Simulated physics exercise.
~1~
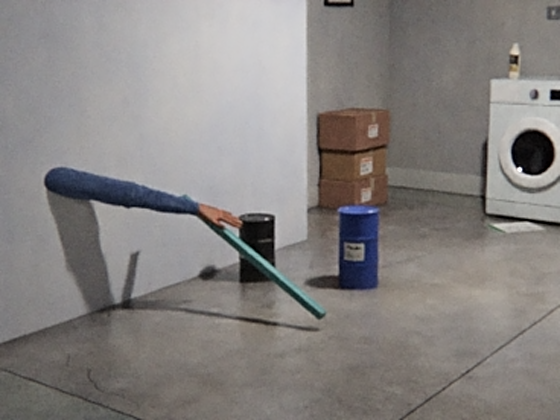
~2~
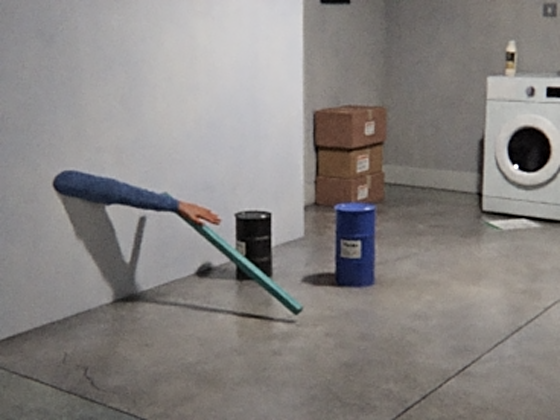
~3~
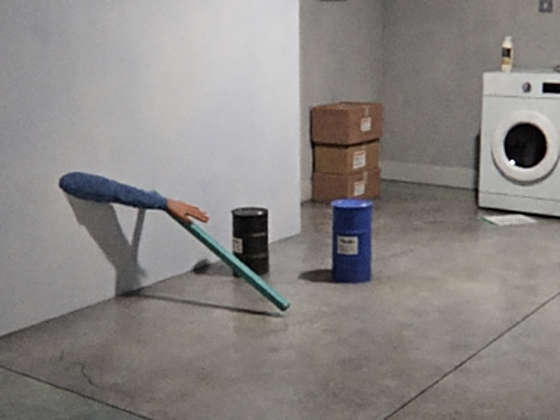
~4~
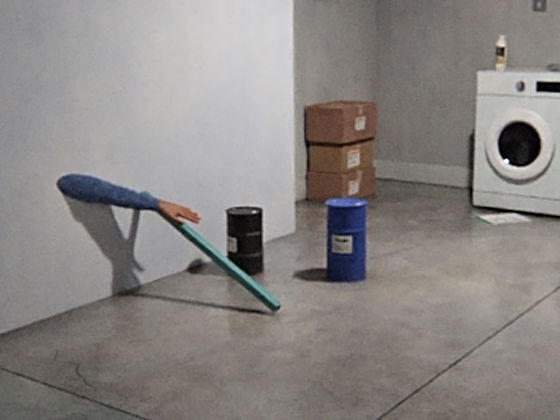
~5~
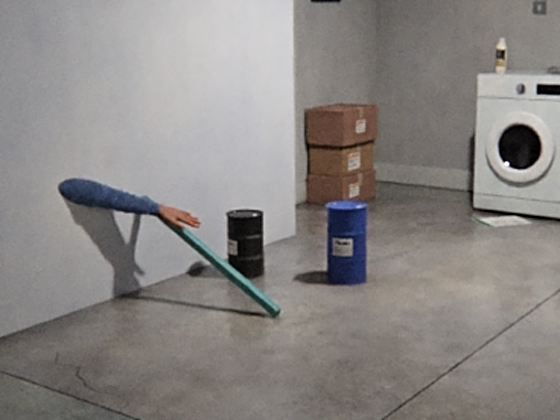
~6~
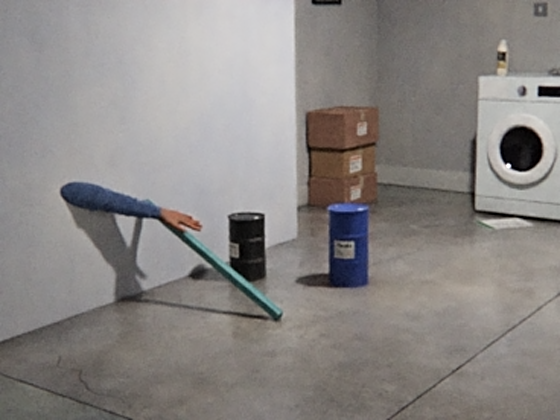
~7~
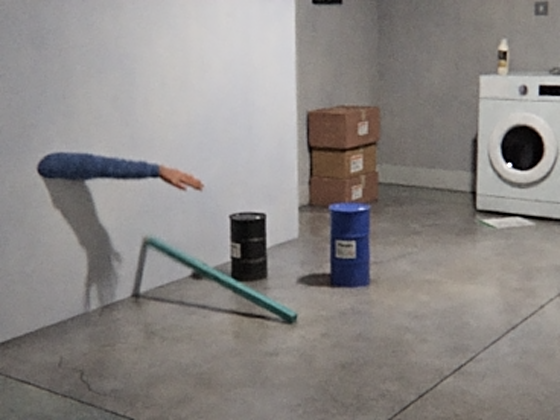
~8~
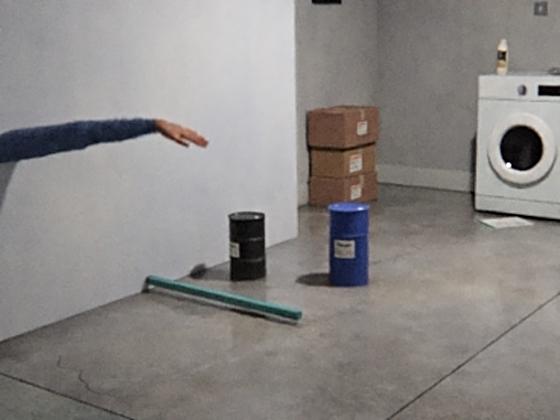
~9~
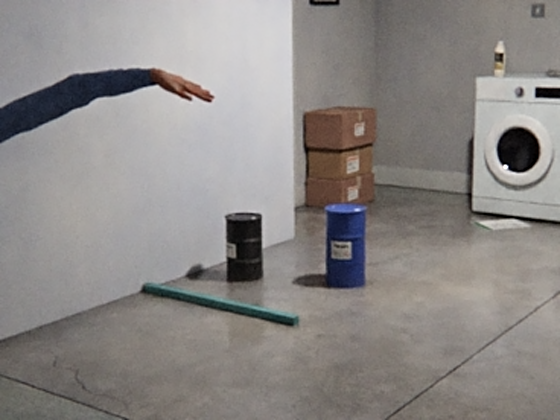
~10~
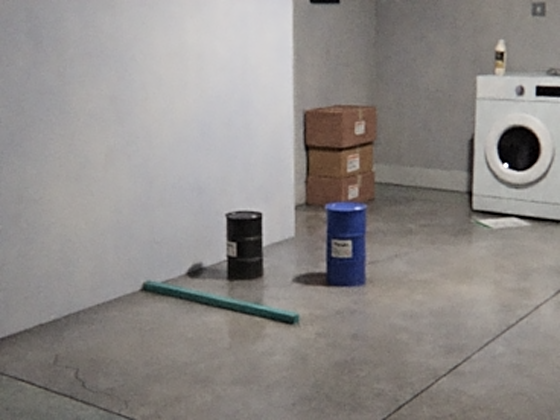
In this clip, a blue-sleeved arm holds a turquoise pole at a slant near a pale wall, beside a black canister and a blue canister, then lets go and withdraws, and the pole slips down until it lies flat on the floor while both canisters stay put.
